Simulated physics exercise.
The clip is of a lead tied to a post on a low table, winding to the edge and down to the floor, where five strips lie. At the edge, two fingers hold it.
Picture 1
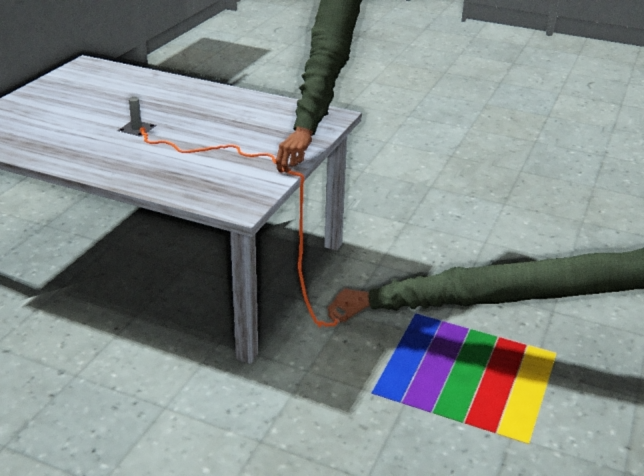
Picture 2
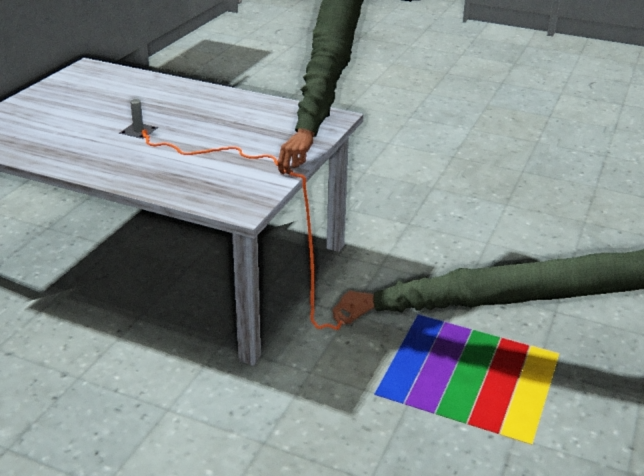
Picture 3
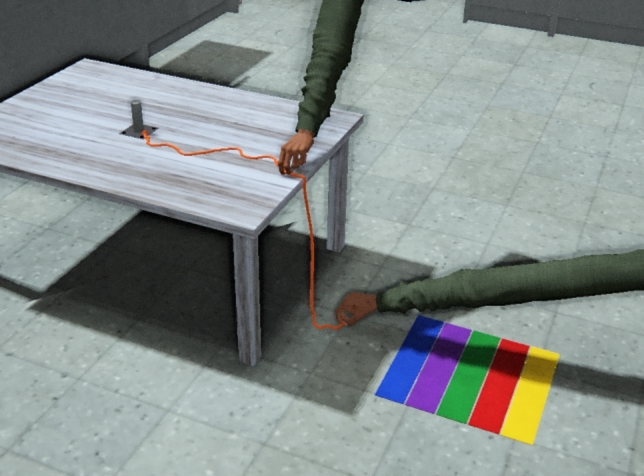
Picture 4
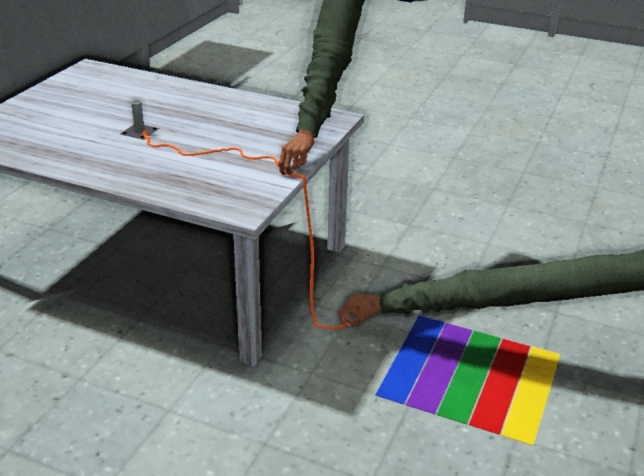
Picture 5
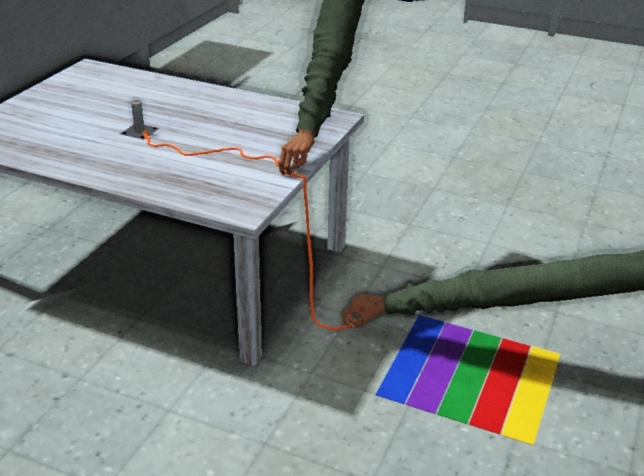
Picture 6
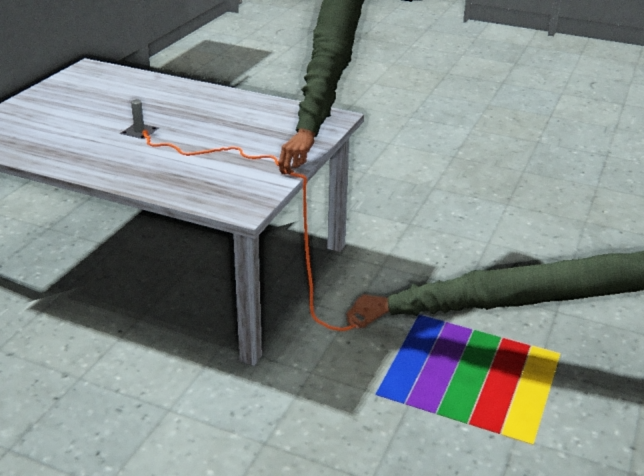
To begin with, an orange cord runs from a small post across a low table to the edge, pinned there by one hand, while another hand near the floor grips its lower end. That lower hand then edges slightly right toward the blue strip of five coloured ones, and the upper hand stays almost still.
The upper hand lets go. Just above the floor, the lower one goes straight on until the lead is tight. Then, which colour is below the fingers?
The red one is below them.
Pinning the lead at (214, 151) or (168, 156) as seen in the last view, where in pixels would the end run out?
I'd put it around (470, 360) the first time and around (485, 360) the second.
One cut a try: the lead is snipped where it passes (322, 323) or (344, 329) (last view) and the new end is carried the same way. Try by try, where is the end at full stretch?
Case by case it comes to about (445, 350) and then about (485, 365).
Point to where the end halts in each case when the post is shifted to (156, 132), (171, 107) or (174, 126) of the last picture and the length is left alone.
Try by try: (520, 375), (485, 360) and (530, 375).
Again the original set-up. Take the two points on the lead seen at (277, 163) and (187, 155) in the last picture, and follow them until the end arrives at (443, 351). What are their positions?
Near (307, 183) and (215, 148).
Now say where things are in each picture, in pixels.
In the first picture, end (336, 319); blue (394, 382); purple (424, 391); green (455, 401); red (486, 411); yellow (519, 421).
In the second picture, end (341, 321); lead through (149, 144) (207, 152) (264, 156) (304, 187) (311, 249) (312, 305).
In the third picture, end (344, 323).
In the fourth picture, end (347, 324); lead through (150, 145) (208, 153) (265, 157) (305, 188) (312, 250) (312, 306).
In the fifth picture, end (351, 325).
In the sixth picture, end (355, 325); lead through (150, 144) (208, 152) (264, 157) (304, 187) (307, 249) (312, 305).
Early on, end near (443, 351); over purple.
Midway, end near (481, 362); over green.
At the end of the slack, end near (504, 368); over red. Over red.
